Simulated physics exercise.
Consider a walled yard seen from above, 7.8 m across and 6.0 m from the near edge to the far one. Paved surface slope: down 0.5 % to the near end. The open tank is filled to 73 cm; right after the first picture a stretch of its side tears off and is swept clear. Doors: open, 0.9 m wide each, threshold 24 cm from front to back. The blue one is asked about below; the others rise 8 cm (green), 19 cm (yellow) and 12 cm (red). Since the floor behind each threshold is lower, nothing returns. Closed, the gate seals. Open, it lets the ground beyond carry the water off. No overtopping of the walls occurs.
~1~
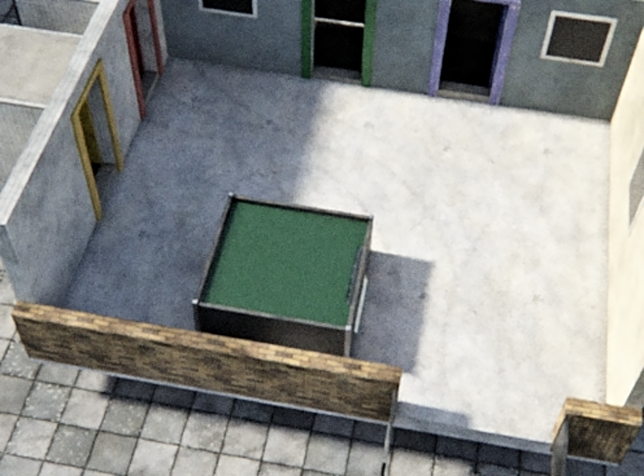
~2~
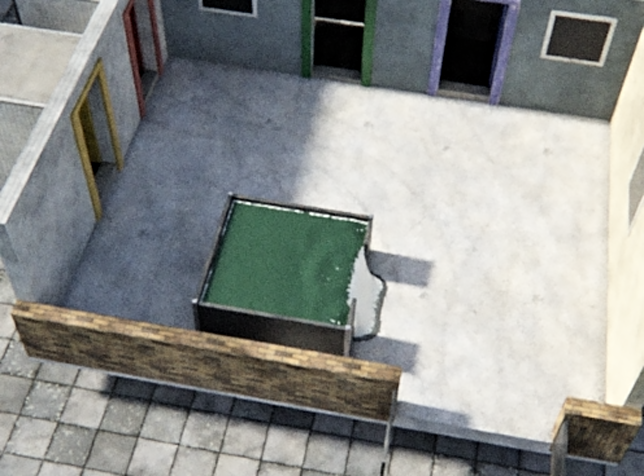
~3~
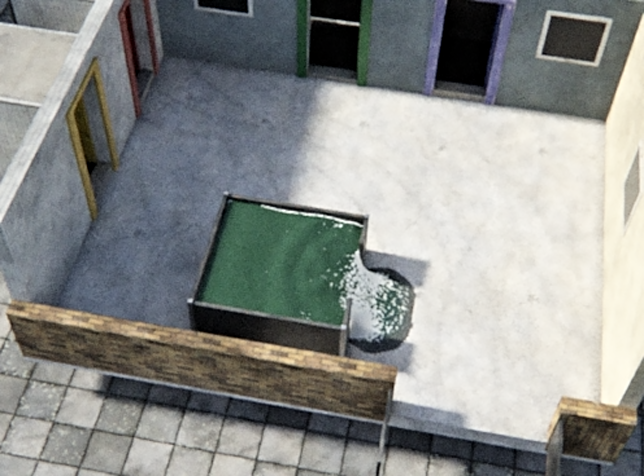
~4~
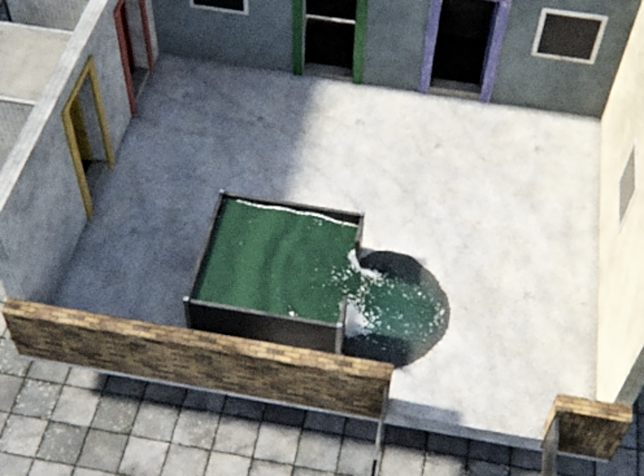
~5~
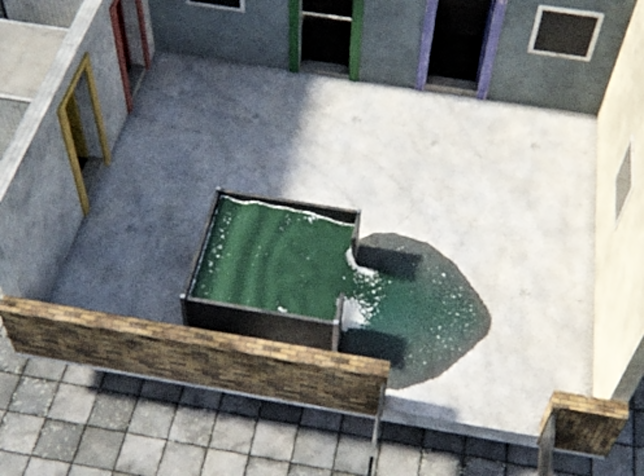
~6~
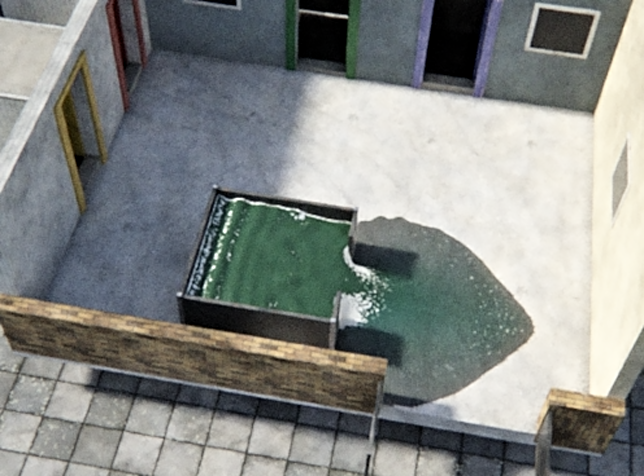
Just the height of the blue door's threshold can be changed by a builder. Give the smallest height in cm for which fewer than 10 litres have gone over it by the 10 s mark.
About 5.5 cm.
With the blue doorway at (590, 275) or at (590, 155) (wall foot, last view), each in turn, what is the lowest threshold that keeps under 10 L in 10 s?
Minimums: About 20 cm and 10.5 cm.
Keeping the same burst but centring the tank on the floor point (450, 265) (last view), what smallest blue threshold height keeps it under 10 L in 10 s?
Roughly 8.0 centimetres.
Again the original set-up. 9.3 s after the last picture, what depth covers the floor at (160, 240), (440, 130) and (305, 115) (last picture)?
Respectively 0 cm, 5 cm and 3 cm.
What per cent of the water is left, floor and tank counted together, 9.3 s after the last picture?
Something like 72 per cent of it remains.
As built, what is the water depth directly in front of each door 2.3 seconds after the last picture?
Depths in cm - green: 0, blue: 0, yellow: 0, red: 0.
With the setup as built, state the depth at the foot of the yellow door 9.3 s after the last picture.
Roughly 3.5 cm deep.
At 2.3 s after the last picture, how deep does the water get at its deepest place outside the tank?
Max depth: Around 24 cm.
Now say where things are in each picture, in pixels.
The first picture shows still water, 73 cm deep, in the open tank at (287, 262); the blue door at (471, 55) is dry.
In the second picture, the front is at (375, 327), 0.3 m from the gap at (356, 292); 0.3 m2 of floor is wet, 73 cm left at the back.
In the third picture, water pours out at (352, 293) and has run 0.8 m, to (404, 329); about 12 cm deep outside, 73 cm at the back.
In the fourth picture, water pours out at (348, 292) and has run 1.4 m, to (443, 323); about 8 cm deep outside, 73 cm at the back.
In the fifth picture, water pours out at (344, 288) and has run 2.1 m, to (486, 321); about 5 cm deep outside, 69 cm at the back.
In the sixth picture, the front is at (524, 333), 2.7 m from the gap at (341, 286); 5.6 m2 of floor is wet, 62 cm left at the back; 3.2 m in a straight line remain to the blue door at (455, 47).
Then, 0.7 s after the last picture water covers 25 % of the floor, deepest (40 cm) near (352, 297); it has not reached the blue door.
Then, 2.3 s after the last picture water covers 35 % of the floor, deepest (24 cm) near (586, 426); it has not reached the blue door.
Then, 9.3 s after the last picture water covers 80 % of the floor, deepest (8 cm) near (559, 421); 6 cm at the blue door, 0 litres in over its 14 cm threshold.
At the blue door as built, the water peaked near 9 cm, 5.1 s after the last picture.
Run again over the same 10 s with other heights there, 14 litres in over 5 cm, 7 litres over 6 cm. The limit of 10 litres is kept from about 5.5 cm up.
